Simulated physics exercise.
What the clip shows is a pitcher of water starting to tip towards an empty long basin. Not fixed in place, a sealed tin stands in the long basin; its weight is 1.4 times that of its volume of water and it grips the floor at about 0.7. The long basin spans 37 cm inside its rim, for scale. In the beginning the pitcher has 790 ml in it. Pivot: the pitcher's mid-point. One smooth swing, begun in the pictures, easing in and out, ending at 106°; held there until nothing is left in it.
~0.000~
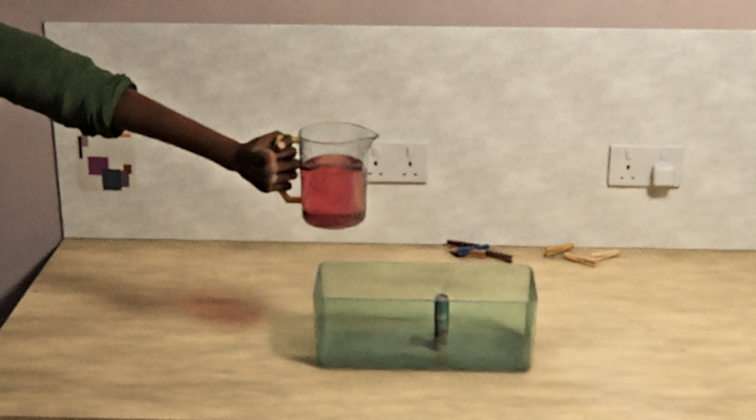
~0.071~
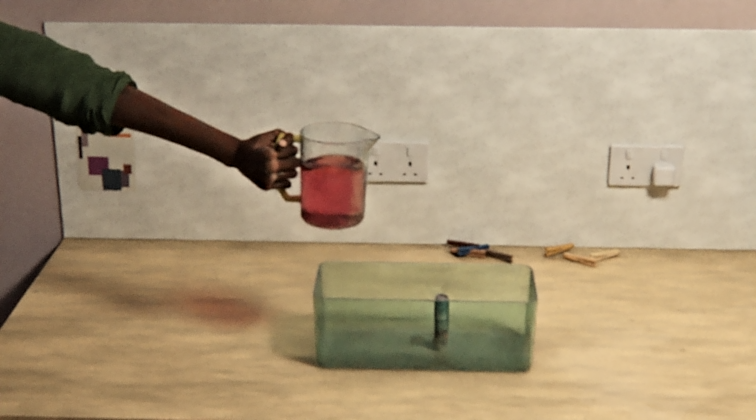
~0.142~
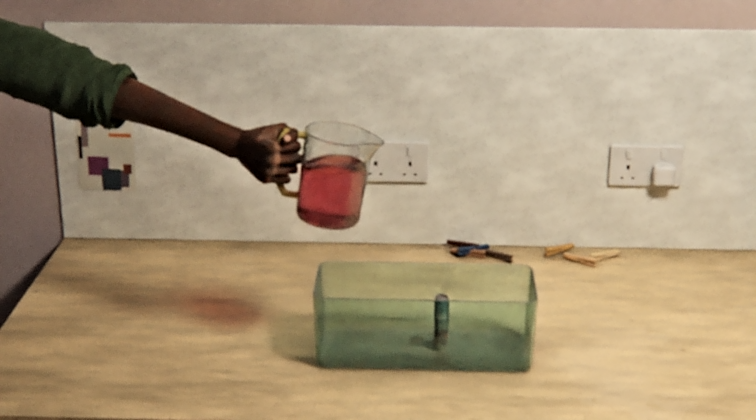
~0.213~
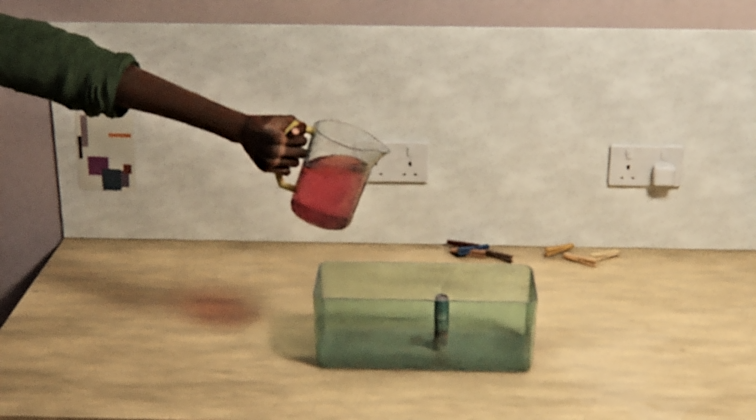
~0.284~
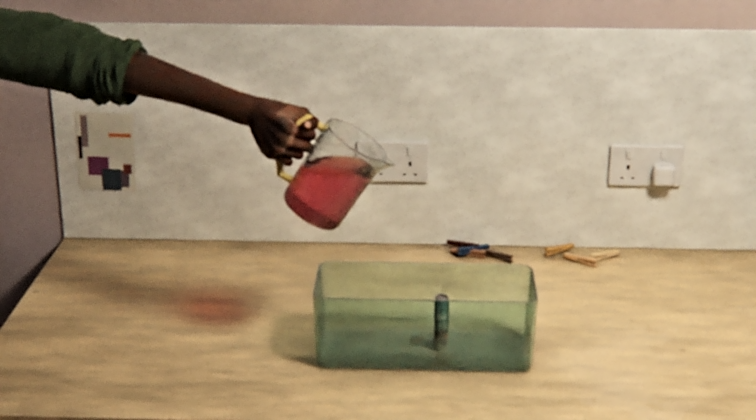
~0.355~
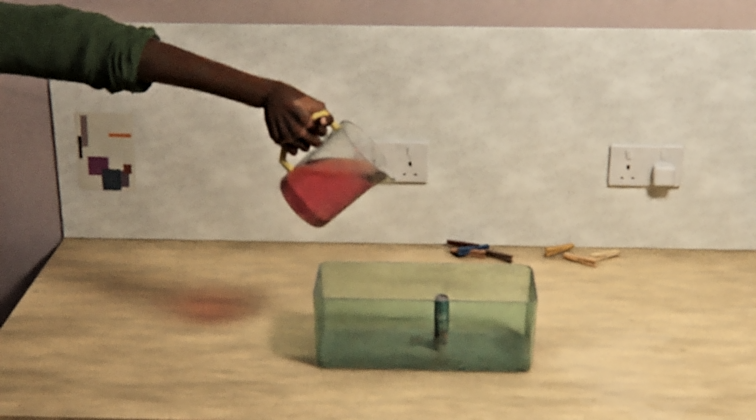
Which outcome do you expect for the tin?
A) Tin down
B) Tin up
A.
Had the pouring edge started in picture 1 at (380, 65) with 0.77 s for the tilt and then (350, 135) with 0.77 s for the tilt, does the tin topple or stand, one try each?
Try 1: Tipped over; try 2: Still standing.
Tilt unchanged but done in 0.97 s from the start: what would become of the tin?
In that case the tin overturns.
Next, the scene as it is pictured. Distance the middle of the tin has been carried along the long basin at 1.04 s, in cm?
Centre to centre, close to 10 cm.
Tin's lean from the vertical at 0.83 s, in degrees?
About 20 degrees from upright.
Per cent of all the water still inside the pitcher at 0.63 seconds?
Roughly 66 percent.
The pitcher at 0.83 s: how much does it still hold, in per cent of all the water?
I'd say some 20 per cent remains.
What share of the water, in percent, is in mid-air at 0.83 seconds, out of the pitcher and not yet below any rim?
Close to 22 %.
After 0.63 s the tilt is 98° and 67 per cent is still to pour; the tin stands where it began.
After 0.83 s the tilt is 106° and 21 per cent is still to pour; the tin leans 18°.
After 1.04 s the tilt is 106° and 4 per cent is still to pour; the tin lies on its side.
After 1.27 s the tilt is 106° and 0 per cent is still to pour; the tin lies on its side.
In the end the tin lies on its side.
